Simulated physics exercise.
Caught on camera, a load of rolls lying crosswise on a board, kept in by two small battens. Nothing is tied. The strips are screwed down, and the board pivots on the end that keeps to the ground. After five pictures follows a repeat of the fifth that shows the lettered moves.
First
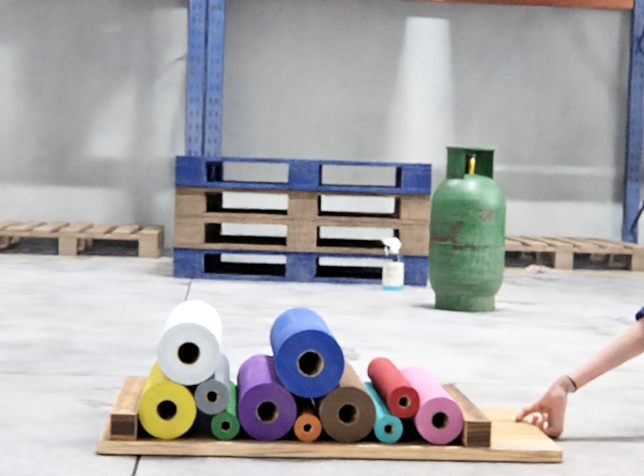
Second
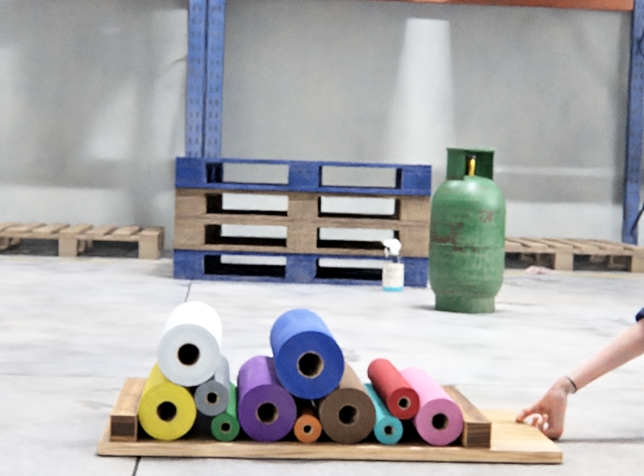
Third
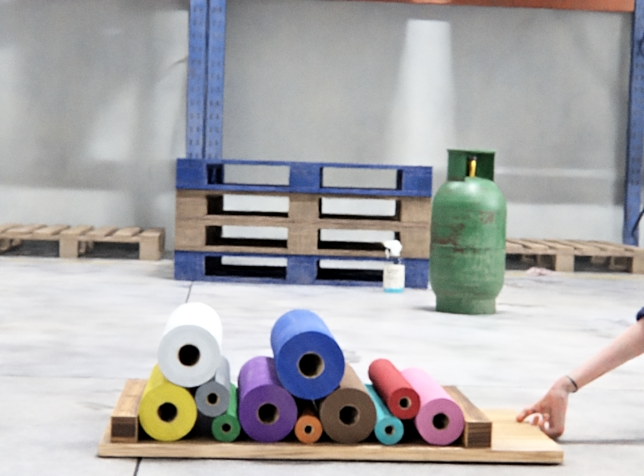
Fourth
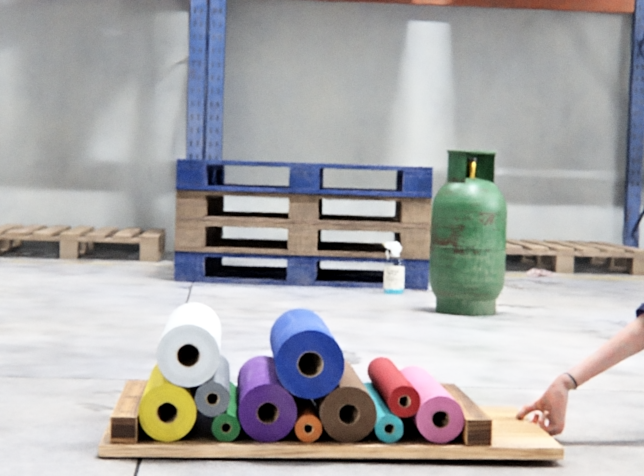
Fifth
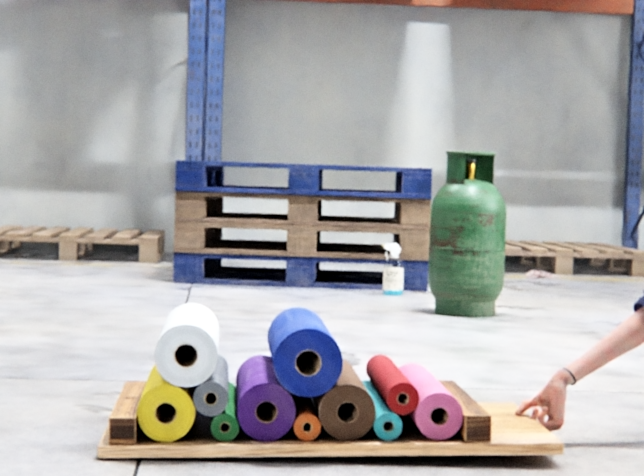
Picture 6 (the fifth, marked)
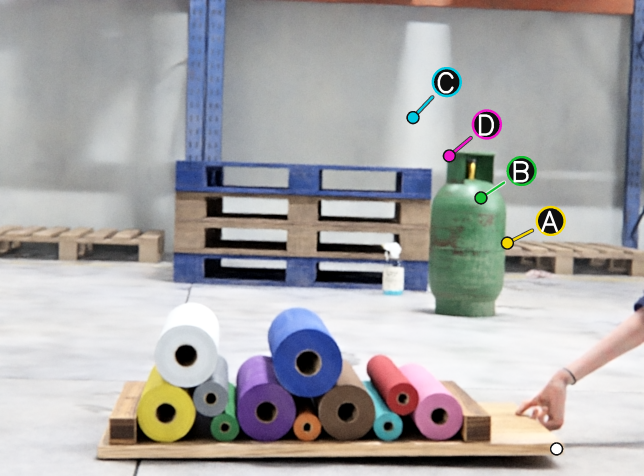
Hand resting on the right end of a wooden board stacked with colourful rolls, barely moving, before pallets and a green gas cylinder.
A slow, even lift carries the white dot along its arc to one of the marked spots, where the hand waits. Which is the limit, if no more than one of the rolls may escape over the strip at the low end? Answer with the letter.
Stop at B.
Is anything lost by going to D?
Yes.
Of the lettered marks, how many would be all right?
The number is two.
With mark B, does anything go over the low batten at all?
Yes, at B.
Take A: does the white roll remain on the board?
No.
On the marked copy, A at (507, 243); B at (481, 198); C at (413, 117); D at (449, 156); the white dot at (557, 449).
Following B. Soon after the start, board at 19°.
Later, board at 35°.
In the end, board at 35°, one over the low batten (white).
As for the rest, A one over the low batten (white); C two over the low batten (blue, white); D two over the low batten (blue, white).
